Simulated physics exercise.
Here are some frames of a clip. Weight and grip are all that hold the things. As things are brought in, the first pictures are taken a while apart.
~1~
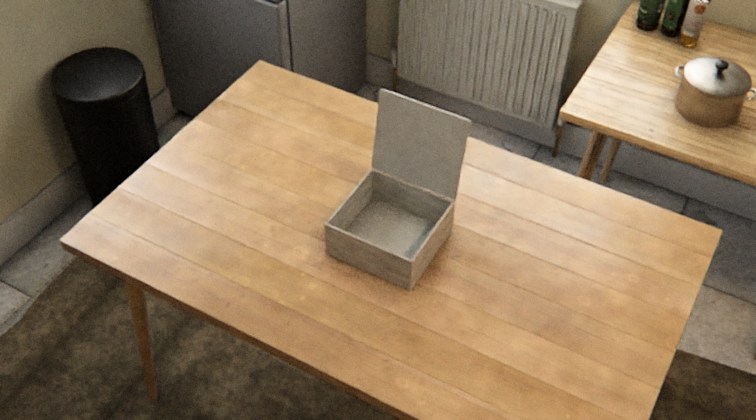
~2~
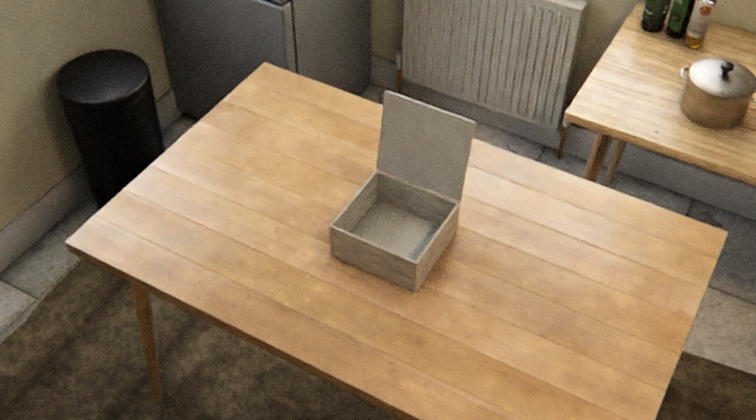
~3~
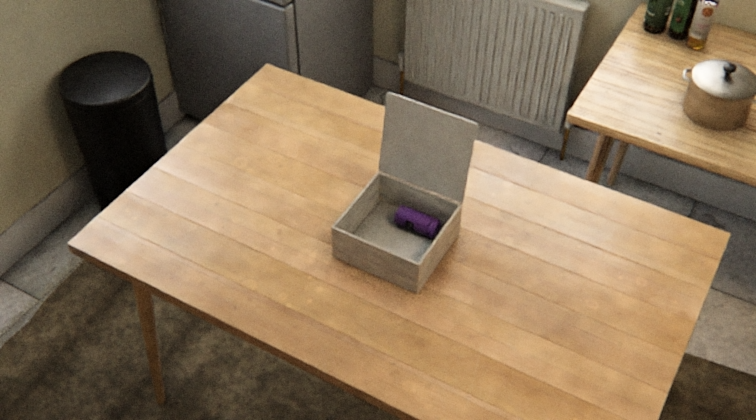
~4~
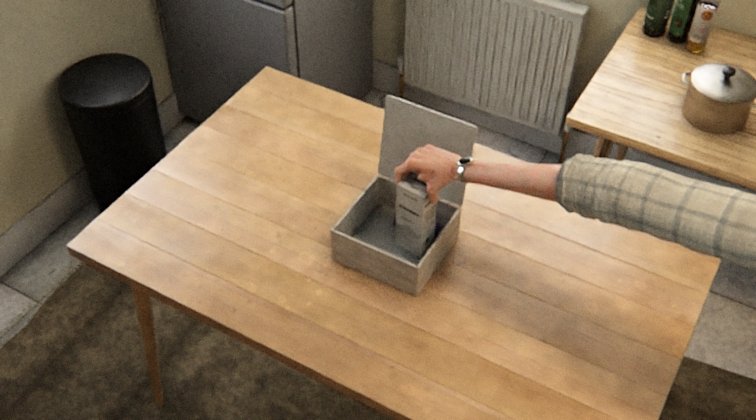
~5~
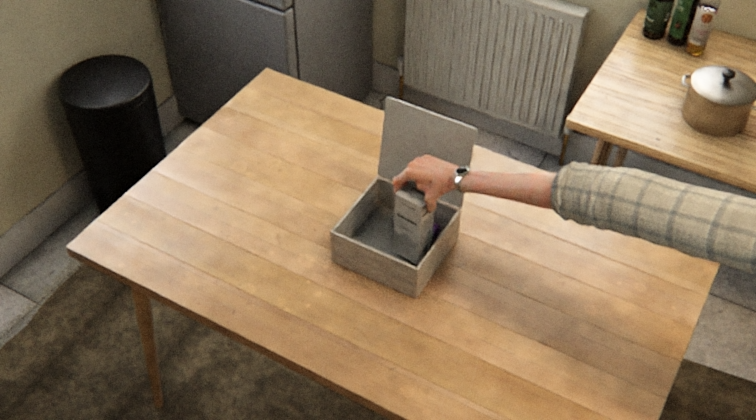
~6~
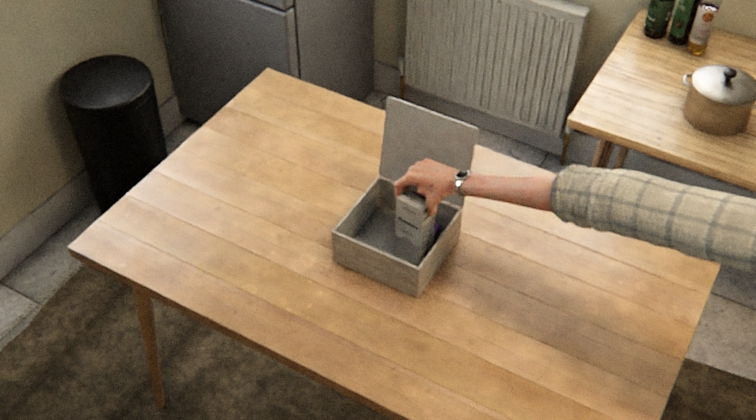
The clip opens on an empty, open-lidded box on a wooden table, with a pot and bottles on another table at right. A purple shaker then appears lying inside the box. Next, a hand reaching from the right lowers a white carton slightly into the box and keeps hold of it.
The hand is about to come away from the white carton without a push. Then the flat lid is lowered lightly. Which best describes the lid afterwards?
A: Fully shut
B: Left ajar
B.
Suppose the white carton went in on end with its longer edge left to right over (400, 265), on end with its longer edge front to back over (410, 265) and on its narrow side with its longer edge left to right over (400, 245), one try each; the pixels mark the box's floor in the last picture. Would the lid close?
Trial 1: Lid propped open. Trial 2: Lid propped open. Trial 3: Lid fully lowered.
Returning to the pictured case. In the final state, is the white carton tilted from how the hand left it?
Once everything settles, the white carton keeps its original angle.
Then, 1.10 s after the last picture, lid starting down.
Then, 1.50 s after the last picture, lid 66° above the rim.
At rest, lid 52° above the rim; both in place. Seen from the same camera at the end, white carton near (415, 227).
